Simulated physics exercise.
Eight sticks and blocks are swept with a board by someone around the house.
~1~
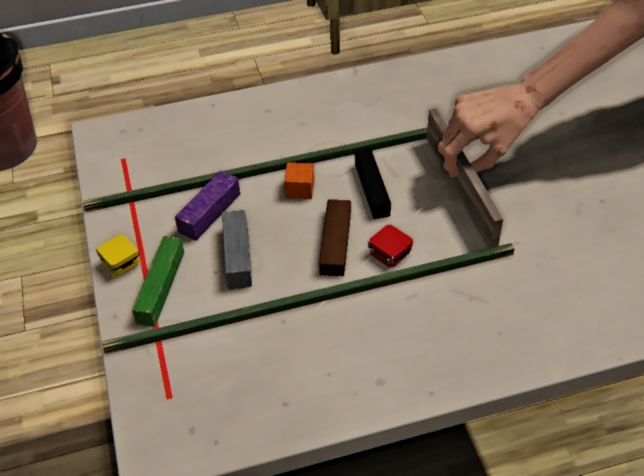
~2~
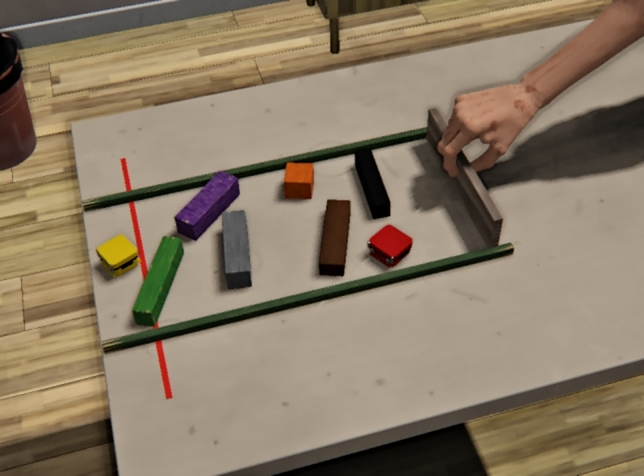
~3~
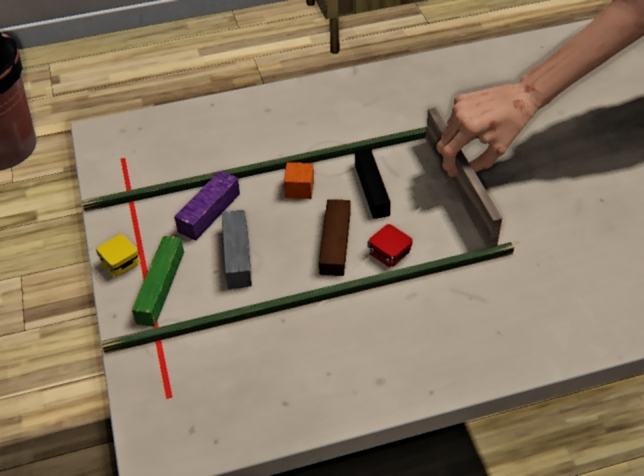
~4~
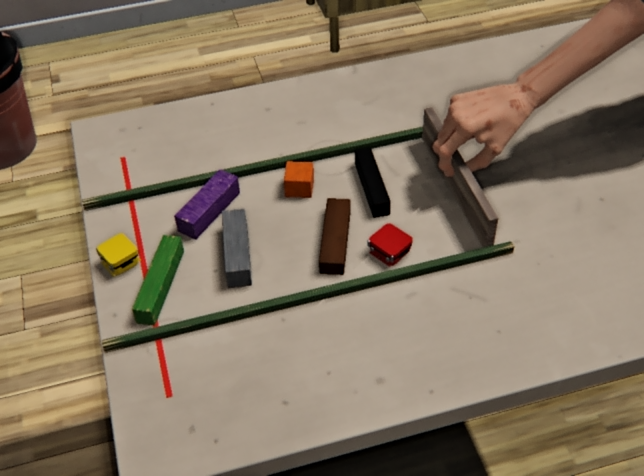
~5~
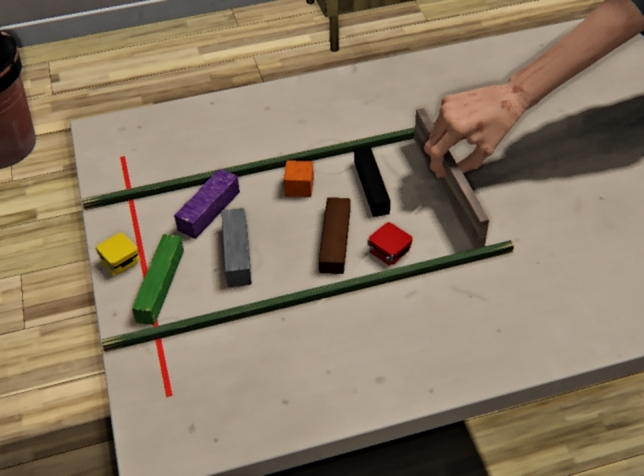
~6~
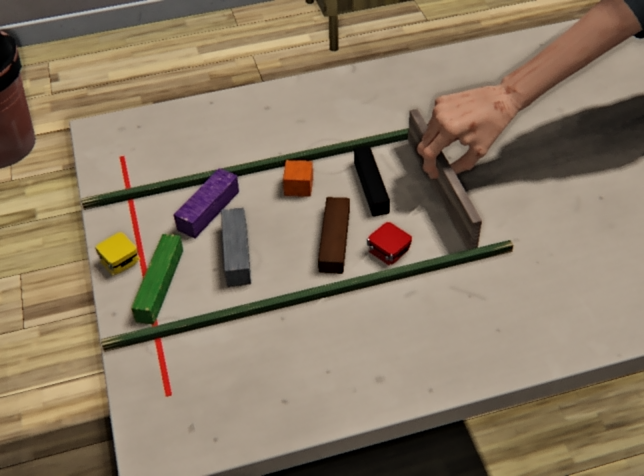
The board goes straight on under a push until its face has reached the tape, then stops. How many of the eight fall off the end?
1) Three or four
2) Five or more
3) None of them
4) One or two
Three or four (1).
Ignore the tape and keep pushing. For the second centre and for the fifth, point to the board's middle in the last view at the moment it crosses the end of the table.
The middle sits near (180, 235) at the first moment and near (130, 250) at the second.
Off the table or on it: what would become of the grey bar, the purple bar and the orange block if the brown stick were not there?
Result - grey bar: Up; purple bar: Gone; orange block: Up.
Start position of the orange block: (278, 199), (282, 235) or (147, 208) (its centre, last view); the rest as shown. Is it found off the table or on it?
One place at a time, it keeps its place; then it goes down; then it goes down.
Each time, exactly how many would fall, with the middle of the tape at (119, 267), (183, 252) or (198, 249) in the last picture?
Taken one after another, the numbers are 6, 1 and 0.
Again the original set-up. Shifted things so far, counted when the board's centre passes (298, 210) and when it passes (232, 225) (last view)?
That makes 4 at the first spot and 7 at the second.
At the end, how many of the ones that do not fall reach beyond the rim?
1.
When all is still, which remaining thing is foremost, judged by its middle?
Closest at the end: The brown stick.
A little later, none off yet; yellow case at rest near (119, 255); green bar at rest near (159, 278); purple bar at rest near (207, 203).
Next, none off yet; yellow case at rest near (119, 255); green bar moving near (151, 280); purple bar shifted a little near (163, 212).
When it is over, the number that fall off is three or four; down, grey bar, purple bar, green bar and yellow case.
